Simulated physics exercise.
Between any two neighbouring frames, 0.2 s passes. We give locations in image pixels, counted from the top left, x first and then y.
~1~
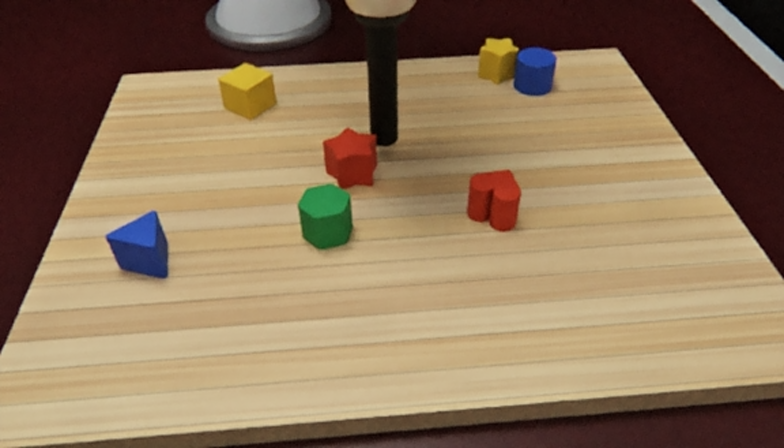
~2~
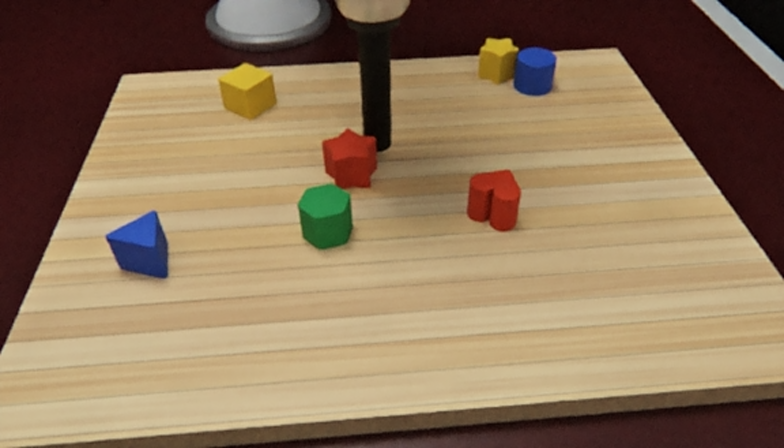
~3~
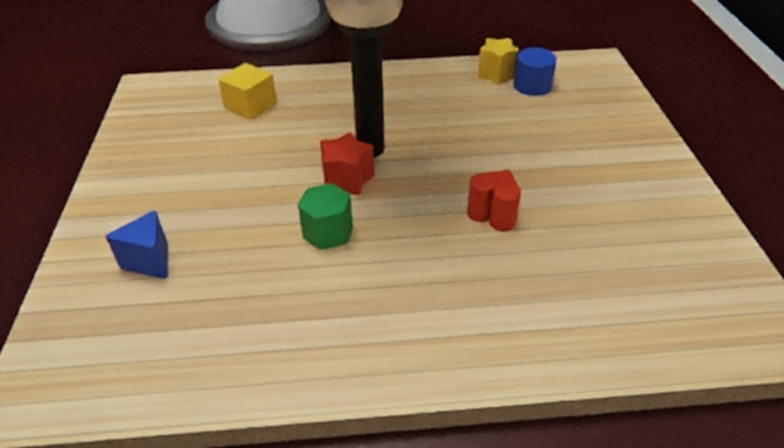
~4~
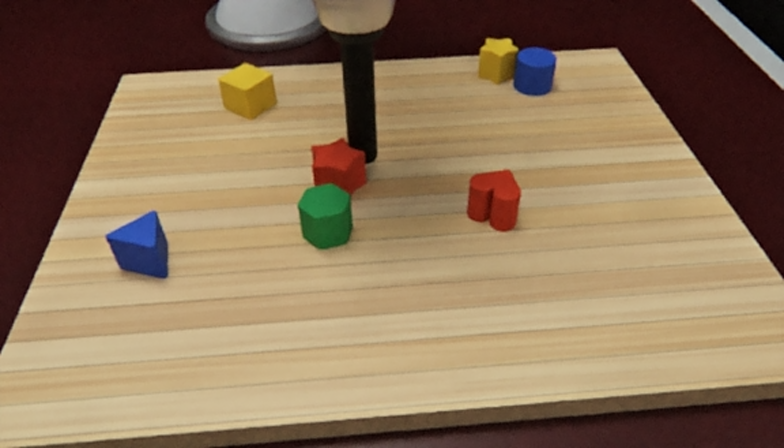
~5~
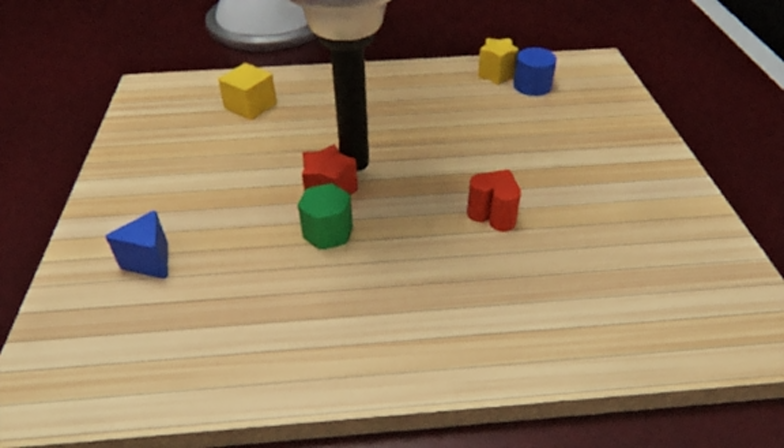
A black post slid slowly down and to the left across the wooden board, nudging the red star a short way left, close behind the green block, while the other colored blocks stayed still.
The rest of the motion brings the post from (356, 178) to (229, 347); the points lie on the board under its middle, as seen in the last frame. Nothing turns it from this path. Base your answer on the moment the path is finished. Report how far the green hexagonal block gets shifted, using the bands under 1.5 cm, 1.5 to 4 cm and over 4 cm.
That block covers upwards of 4 cm.
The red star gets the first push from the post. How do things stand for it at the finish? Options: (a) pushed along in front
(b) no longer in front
The answer is b.
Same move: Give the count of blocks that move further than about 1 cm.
It should be two, as far as I can tell.
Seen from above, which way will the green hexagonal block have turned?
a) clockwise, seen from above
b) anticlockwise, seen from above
My answer is option b.
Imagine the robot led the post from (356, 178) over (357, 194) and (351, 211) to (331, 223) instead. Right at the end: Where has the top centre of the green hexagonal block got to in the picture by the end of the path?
It comes to (306, 217).
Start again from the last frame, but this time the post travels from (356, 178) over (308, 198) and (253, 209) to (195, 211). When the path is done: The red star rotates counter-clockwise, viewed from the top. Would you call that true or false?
True.
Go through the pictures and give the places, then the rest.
The first frame shows tip of the post (384, 139), middles of tops, green hexagonal block (324, 200), red star (351, 143).
The second frame shows post (378, 144), red star (349, 144).
The third frame shows post (371, 150), red star (344, 148).
The fourth frame shows post (363, 156), red star (335, 154).
The fifth frame shows post (355, 163), green hexagonal block (324, 200), red star (326, 161).
On the path given first. One third of the way, post (316, 210); green hexagonal block (317, 222), turned 30° anticlockwise; red star (280, 185), turned 60° clockwise.
Two thirds of the way, post (274, 266); green hexagonal block (315, 254), turned 110° anticlockwise; red star (277, 188), turned 75° clockwise.
At the end, post (224, 333); green hexagonal block (315, 254), turned 110° anticlockwise; red star (277, 188), turned 75° clockwise.
